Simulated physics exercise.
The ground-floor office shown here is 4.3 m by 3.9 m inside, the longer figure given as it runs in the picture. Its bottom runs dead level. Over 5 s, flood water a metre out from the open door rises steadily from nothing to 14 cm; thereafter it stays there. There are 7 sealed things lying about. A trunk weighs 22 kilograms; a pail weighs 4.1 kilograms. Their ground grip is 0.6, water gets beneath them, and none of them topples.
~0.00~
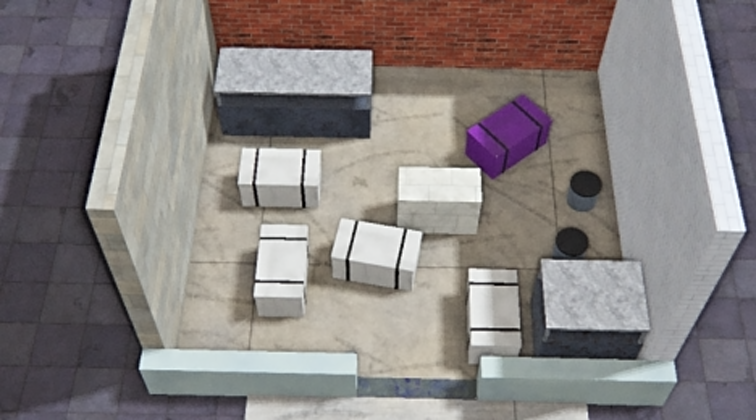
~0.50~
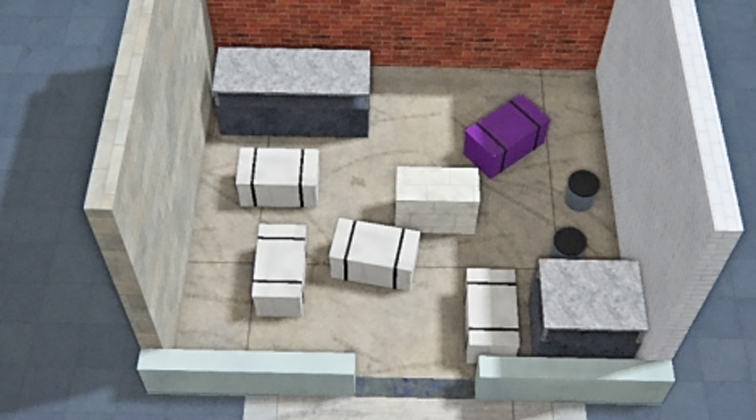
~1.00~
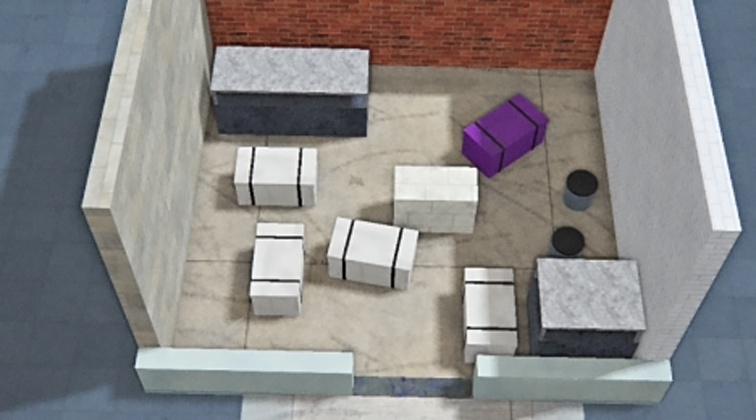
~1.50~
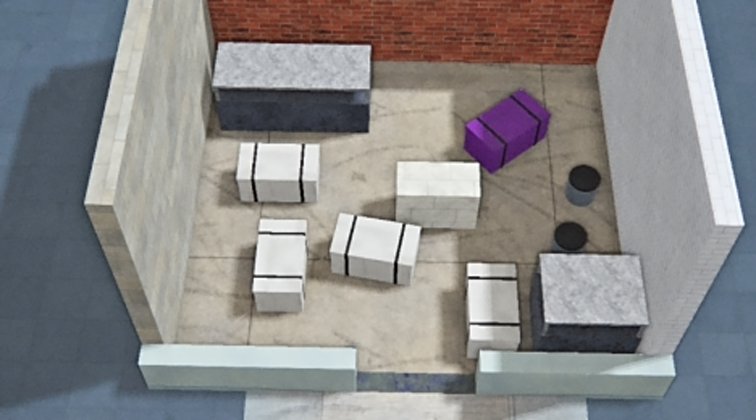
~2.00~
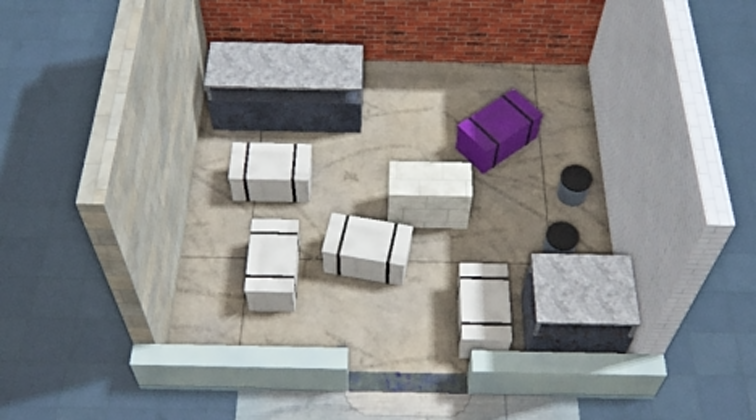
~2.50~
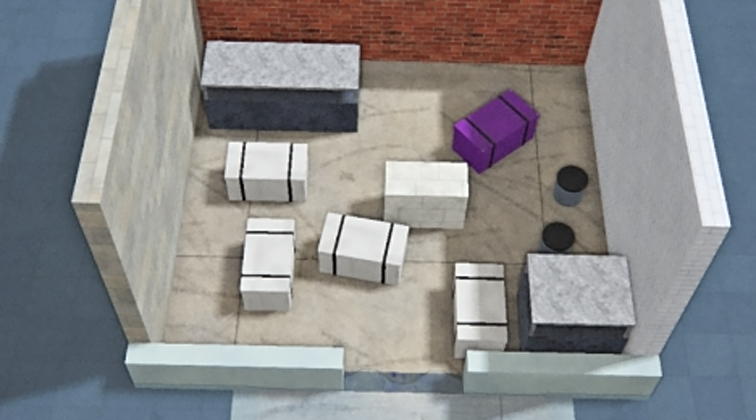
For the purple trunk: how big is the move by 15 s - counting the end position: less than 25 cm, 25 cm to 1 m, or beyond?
It sits tight.
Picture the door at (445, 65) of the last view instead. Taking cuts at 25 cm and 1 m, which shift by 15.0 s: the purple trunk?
So the purple trunk is slightly displaced by then.
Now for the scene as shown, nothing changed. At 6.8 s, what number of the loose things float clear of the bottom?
By my count, 0.
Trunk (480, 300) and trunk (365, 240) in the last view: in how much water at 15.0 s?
8 and 7 cm.
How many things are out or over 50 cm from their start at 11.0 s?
Count: 2.
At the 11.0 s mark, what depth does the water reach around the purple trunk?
I'd say around 3 cm.
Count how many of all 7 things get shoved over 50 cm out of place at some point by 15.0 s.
Tally: 3.
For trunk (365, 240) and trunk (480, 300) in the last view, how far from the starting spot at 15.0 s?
120 cm, 20 cm.
After 3.5 s the purple trunk is near (497, 120), 0.0 m from its start, aground; 0 afloat.
After 6.8 s the purple trunk is near (497, 120), 0.0 m from its start, aground; 0 afloat.
After 11.0 s the purple trunk is near (497, 120), 0.0 m from its start, aground; 1 afloat.
After 15.0 s the purple trunk is near (497, 120), 0.0 m from its start, aground; 6 afloat.
